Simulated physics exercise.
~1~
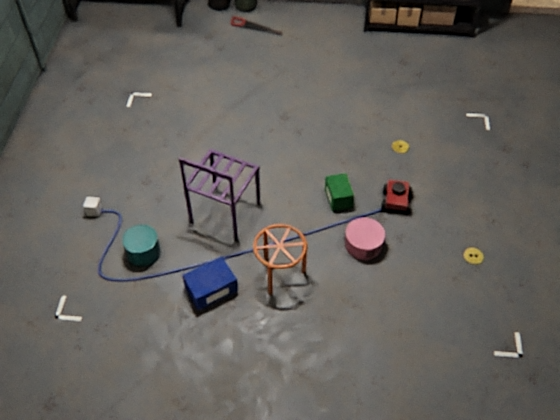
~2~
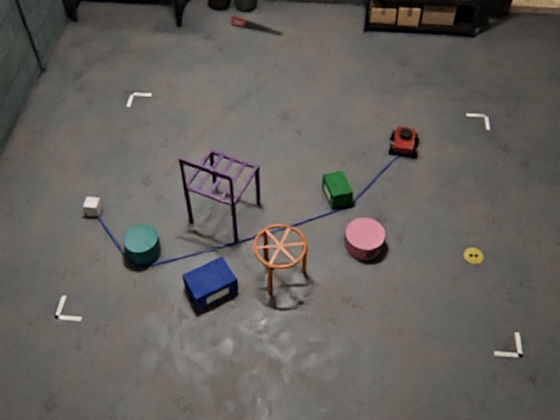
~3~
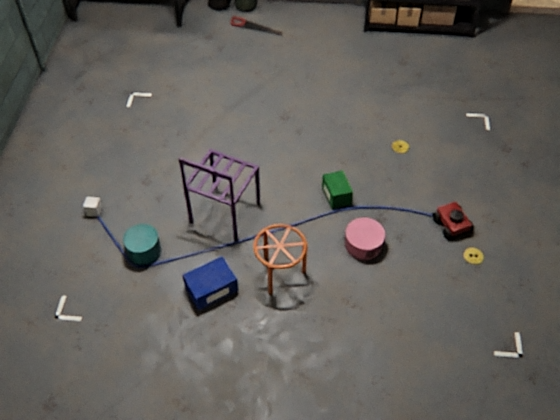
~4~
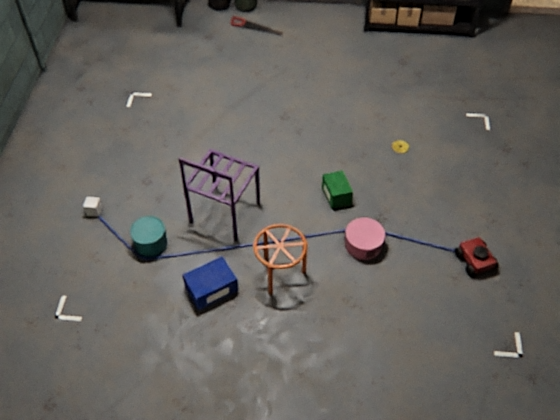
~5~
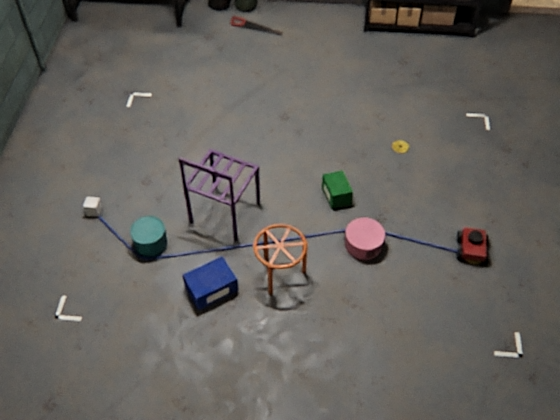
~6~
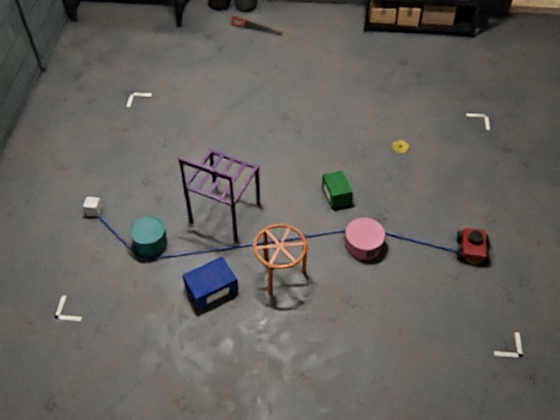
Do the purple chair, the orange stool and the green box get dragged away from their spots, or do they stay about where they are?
They stay about where they are. The purple chair and the orange stool keep their places, and the green box hardly stirs.
A grey workshop floor is seen from high above, with a slack blue lead running from a small white block at left to a red cart at right. Between them stand a teal bin, a purple chair, a blue carton, an orange stool, a green box and a pink bin. The cart moves up to the far yellow mark, drawing the lead straighter. It then heads down and right to the other mark, and the lead comes against the pink bin as the teal bin shifts slightly right. The cart turns a little and rests there, the white block still in place.
